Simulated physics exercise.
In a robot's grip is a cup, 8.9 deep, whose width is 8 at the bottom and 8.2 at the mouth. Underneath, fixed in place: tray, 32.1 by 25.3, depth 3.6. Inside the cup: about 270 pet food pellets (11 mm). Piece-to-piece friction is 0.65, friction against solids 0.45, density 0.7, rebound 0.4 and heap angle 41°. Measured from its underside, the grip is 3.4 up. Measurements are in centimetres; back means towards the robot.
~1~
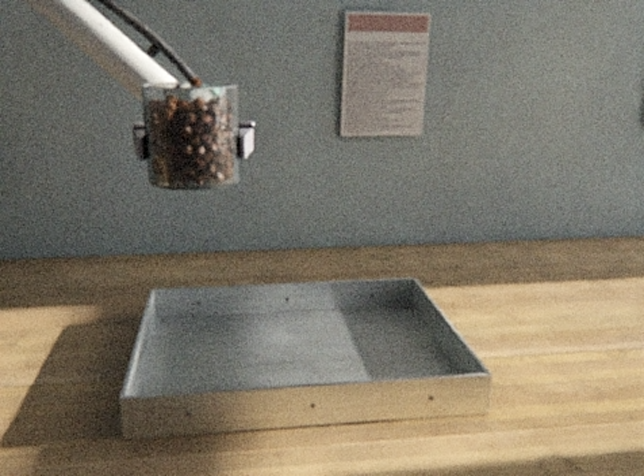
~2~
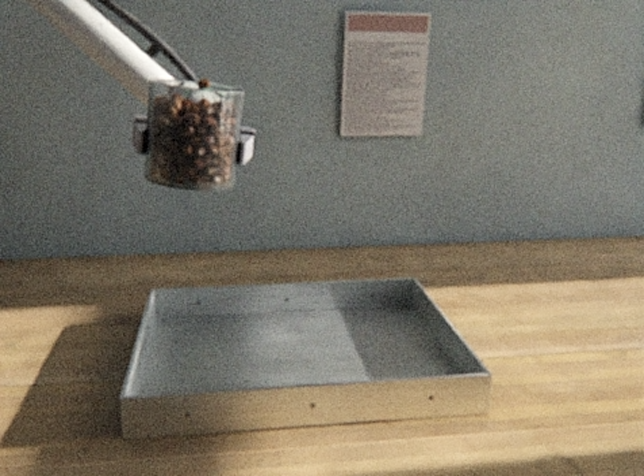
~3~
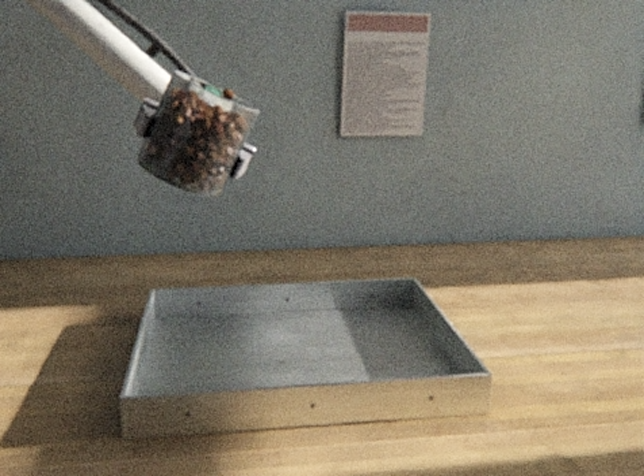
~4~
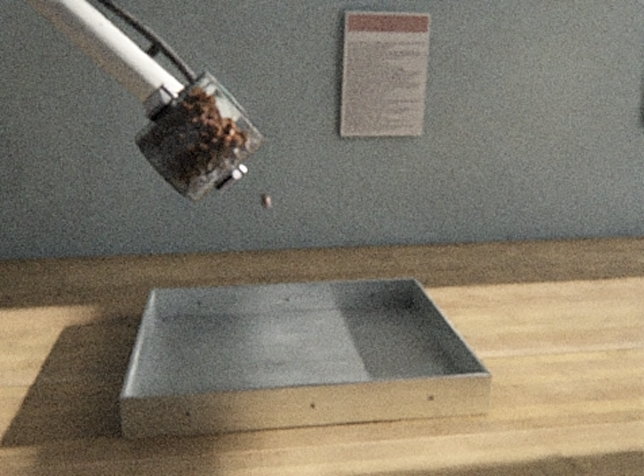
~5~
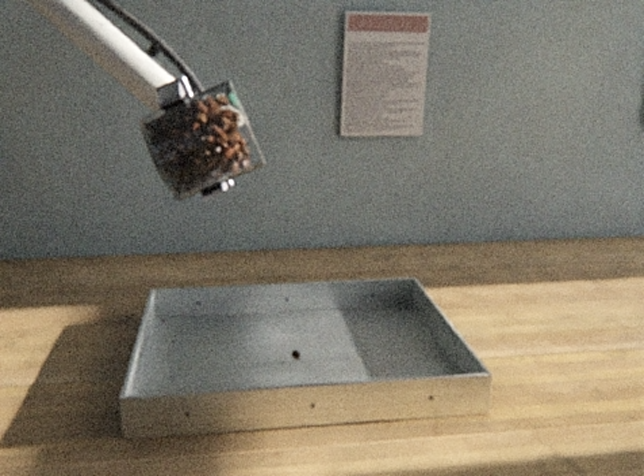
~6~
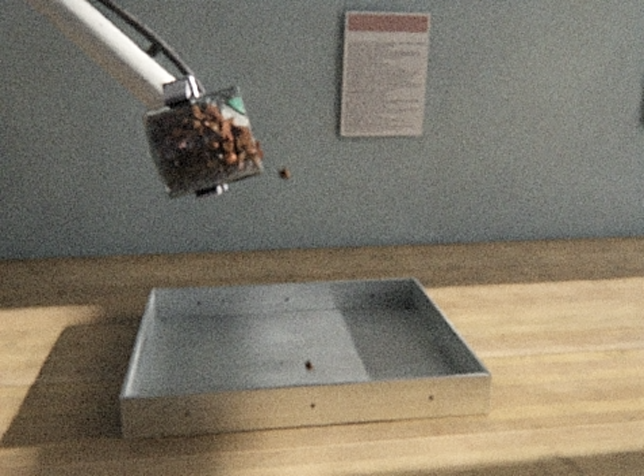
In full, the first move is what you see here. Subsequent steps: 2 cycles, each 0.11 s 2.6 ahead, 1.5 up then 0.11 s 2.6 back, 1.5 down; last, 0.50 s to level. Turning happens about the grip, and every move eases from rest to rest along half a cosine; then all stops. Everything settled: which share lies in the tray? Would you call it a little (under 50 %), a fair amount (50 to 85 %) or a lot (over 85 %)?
I would call it a little, under 50 %.
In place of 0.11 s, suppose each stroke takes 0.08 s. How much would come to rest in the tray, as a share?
In that case it would be near 65 percent.
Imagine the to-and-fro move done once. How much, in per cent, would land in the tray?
Then roughly 25 percent.
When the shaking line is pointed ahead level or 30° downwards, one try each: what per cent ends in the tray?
Result: Approx. 30 % and 15 %, one try each.
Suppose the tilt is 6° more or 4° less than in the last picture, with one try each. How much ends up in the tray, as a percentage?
55 and 35 percent.
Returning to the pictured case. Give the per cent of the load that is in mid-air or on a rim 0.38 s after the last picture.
I'd put it near 4 per cent.
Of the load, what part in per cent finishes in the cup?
I'd estimate close to 60 percent finishes there.
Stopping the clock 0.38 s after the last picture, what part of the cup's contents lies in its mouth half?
I'd guess about 65 percent of it.
Then, 0.38 s later, tilted 75° forward, highest piece 26 above the table; 208 in the cup, 51 in the tray, 11 in flight or on a rim.
Then, 0.75 s later, tilted 23° forward, highest piece 27 above the table; 162 in the cup, 108 in the tray.
Then, 1.14 s later, level, highest piece 27 above the table; 162 in the cup, 108 in the tray.
Then, 2.19 s later, level, highest piece 27 above the table; 162 in the cup, 108 in the tray.
At rest, 162 in the cup, 108 in the tray. That is 40 % in the tray.
